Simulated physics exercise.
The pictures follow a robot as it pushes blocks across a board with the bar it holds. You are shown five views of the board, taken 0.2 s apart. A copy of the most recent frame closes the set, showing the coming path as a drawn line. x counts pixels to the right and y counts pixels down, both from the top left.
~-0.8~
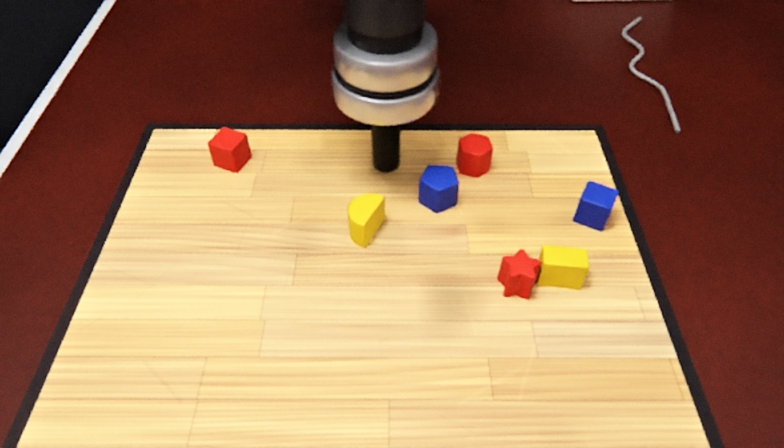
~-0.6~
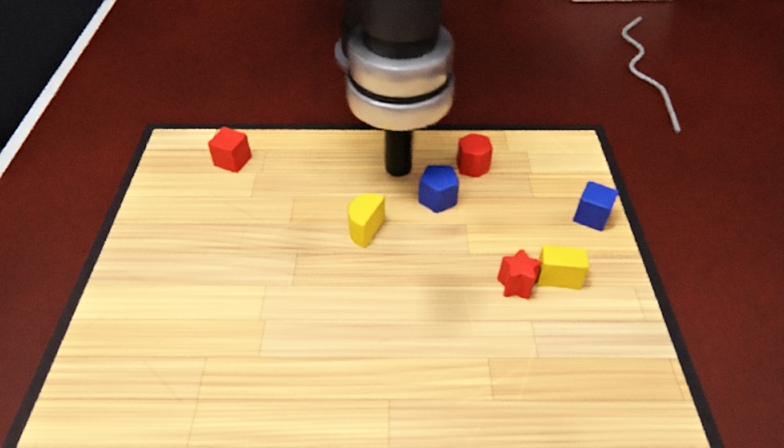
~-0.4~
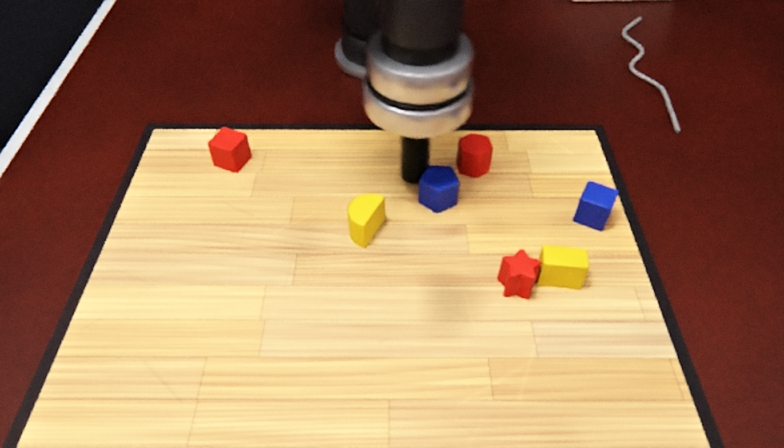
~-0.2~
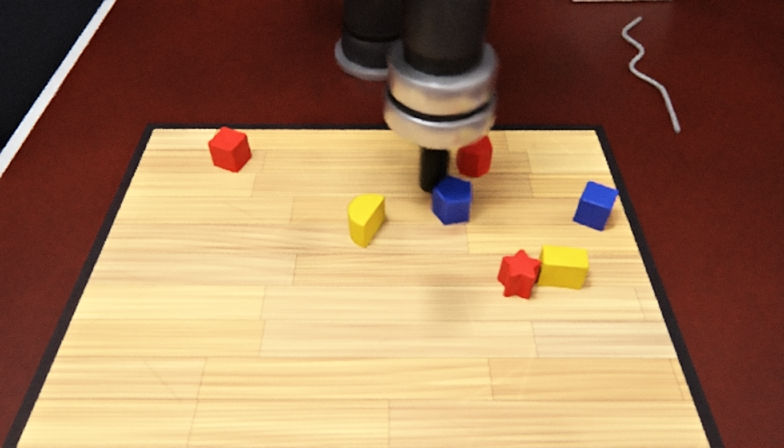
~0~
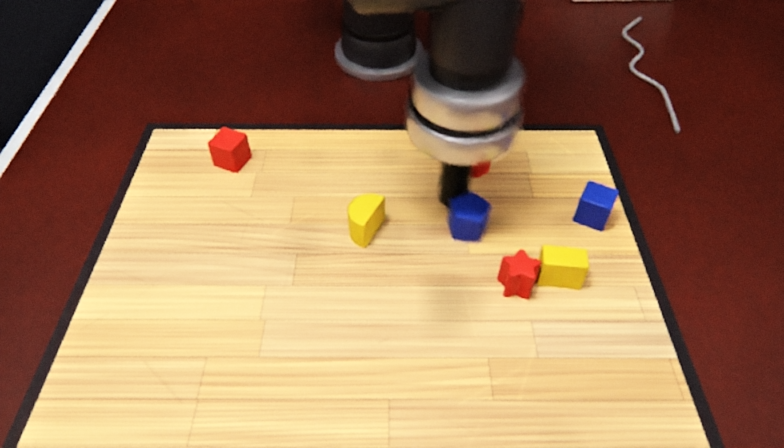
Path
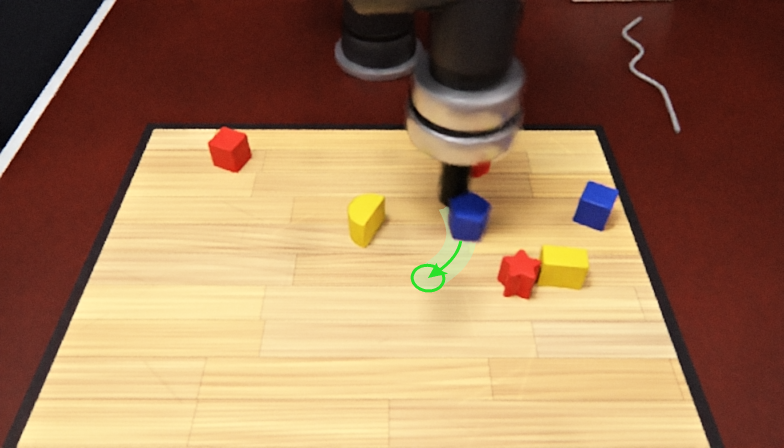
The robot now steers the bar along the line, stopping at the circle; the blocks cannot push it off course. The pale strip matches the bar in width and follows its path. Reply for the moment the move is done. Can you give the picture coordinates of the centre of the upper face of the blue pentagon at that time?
Near (491, 246).
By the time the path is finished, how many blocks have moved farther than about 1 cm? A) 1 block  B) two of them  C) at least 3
Choice A: 1 block.
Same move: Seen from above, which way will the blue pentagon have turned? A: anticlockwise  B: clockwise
That would be A.
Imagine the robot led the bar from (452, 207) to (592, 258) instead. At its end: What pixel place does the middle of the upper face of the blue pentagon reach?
It is at (491, 224).
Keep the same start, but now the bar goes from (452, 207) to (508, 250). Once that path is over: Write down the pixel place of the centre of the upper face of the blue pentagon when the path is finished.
Somewhere near (501, 251).
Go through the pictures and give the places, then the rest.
In the first picture, bar tip (386, 164); block tops, blue pentagon (440, 176); red star block (522, 263).
In the second picture, bar (399, 169); blocks unchanged.
In the third picture, bar (414, 175); blocks unchanged.
In the fourth picture, bar (433, 185); blue pentagon (454, 189).
In the fifth picture, bar (453, 199); blue pentagon (470, 206); red star block (522, 263).
Path on the board, from (452, 207) by way of (461, 232) and (453, 258) to (428, 278).
On the path given first. One third of the way, bar (462, 224); blue pentagon (485, 232), turned 15° anticlockwise.
Two thirds of the way, bar (454, 251); blue pentagon (491, 246), turned 35° anticlockwise.
At the end, bar (429, 271); blue pentagon (491, 246), turned 35° anticlockwise; red star block in place.
